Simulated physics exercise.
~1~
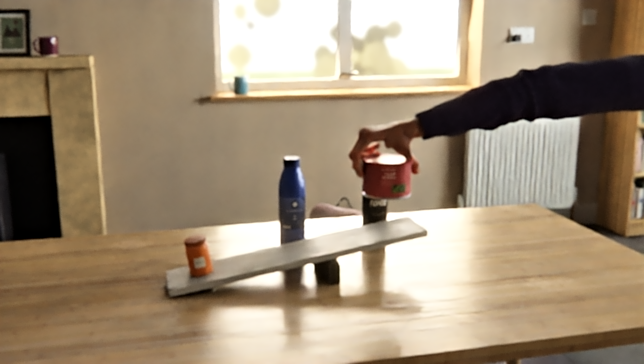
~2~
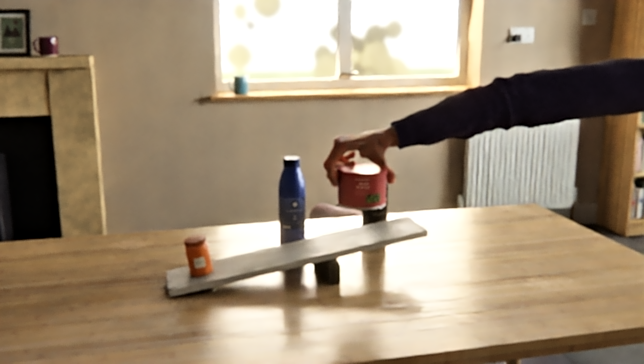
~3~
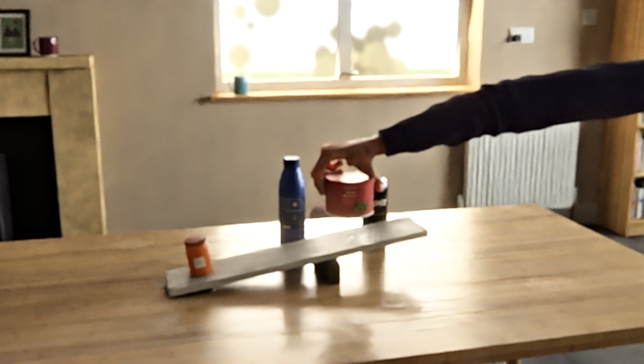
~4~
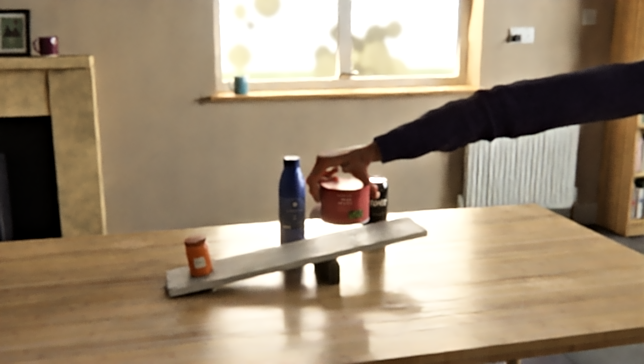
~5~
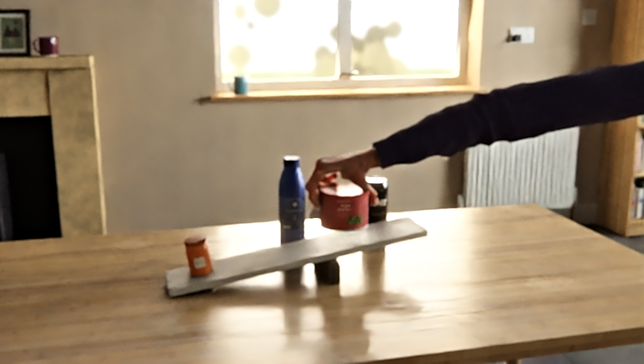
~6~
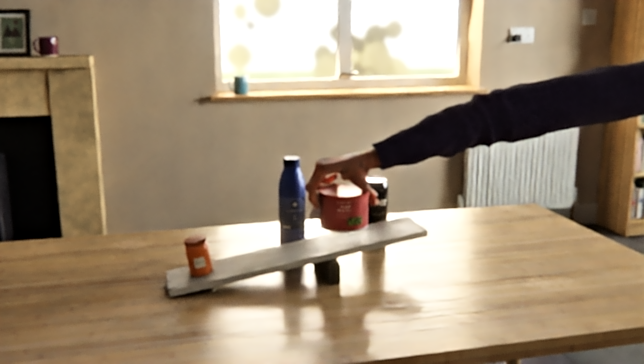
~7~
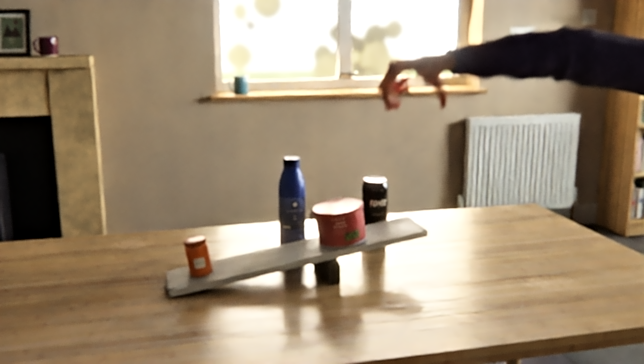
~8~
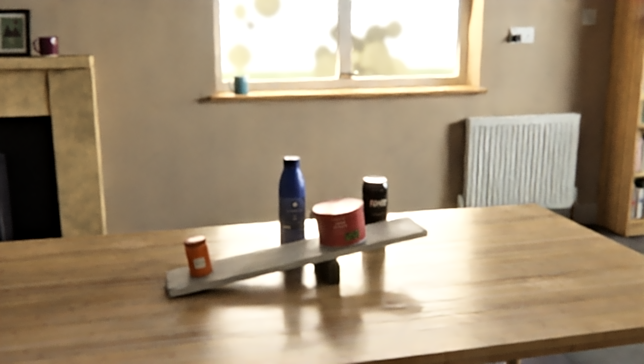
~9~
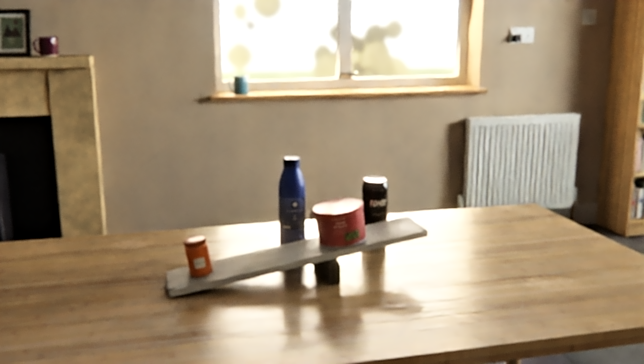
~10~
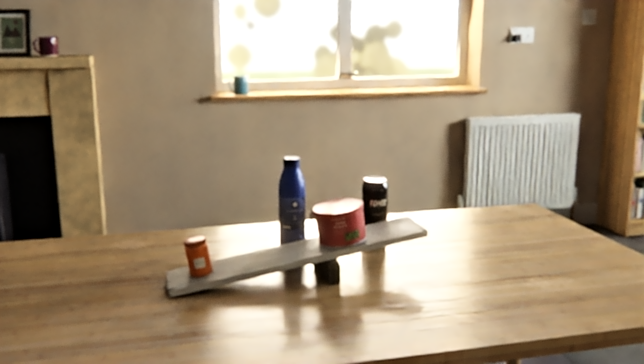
The video shows a hand lowering a red tub onto a tilted plank balanced on a small dark support, with an orange shaker at its low left end and a blue bottle and black can nearby. The hand withdraws, and the plank stays tilted with the tub resting on it.
